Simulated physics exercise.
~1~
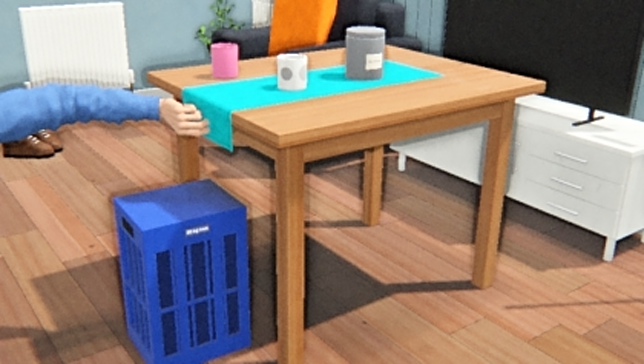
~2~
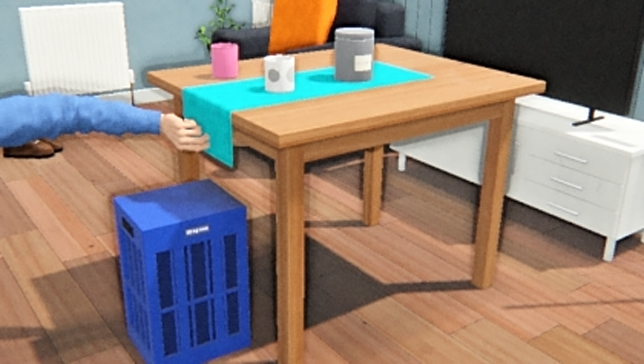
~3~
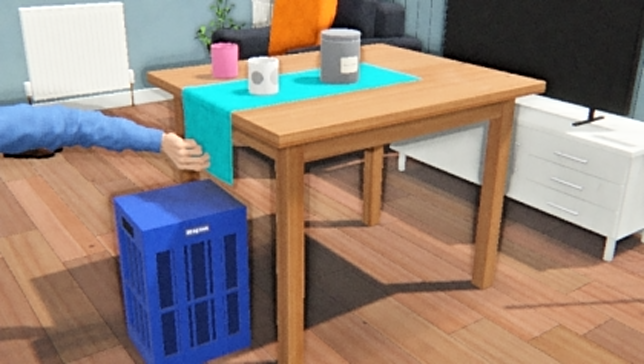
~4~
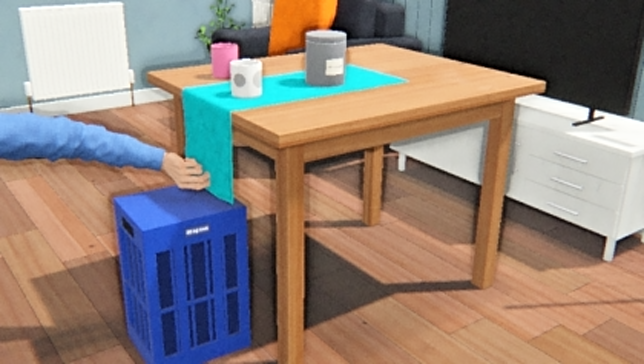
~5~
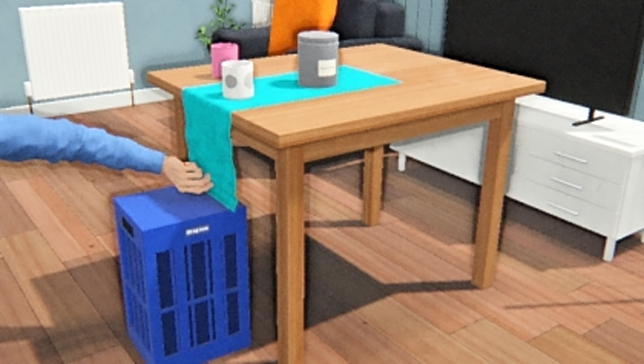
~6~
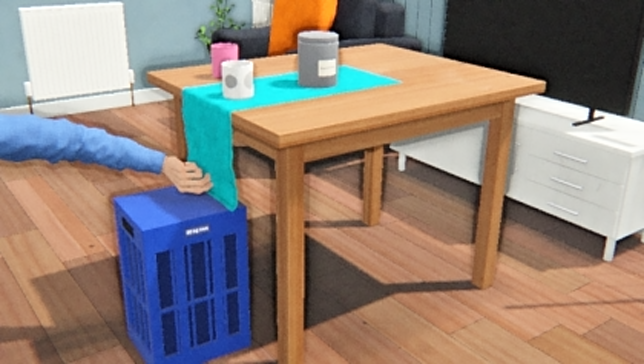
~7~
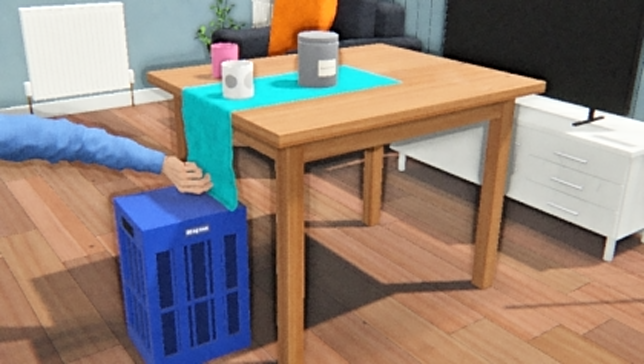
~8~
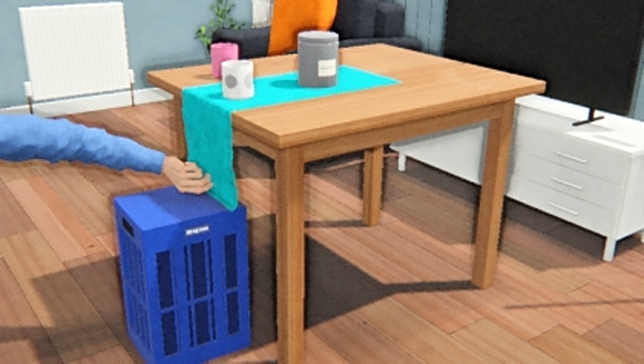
To begin with, a turquoise cloth lies across a wooden table with a white mug and a grey canister on it, a pink mug nearby, and a blue crate on the floor below. A hand in a blue sleeve grips the hanging end and slowly draws it downward. As the cloth slides, the white mug and the canister ride left with it, while the pink mug stays put. The hem comes down to the crate, and the pulling stops. Finally, everything rests still, with both mugs and the upright canister remaining on the table.
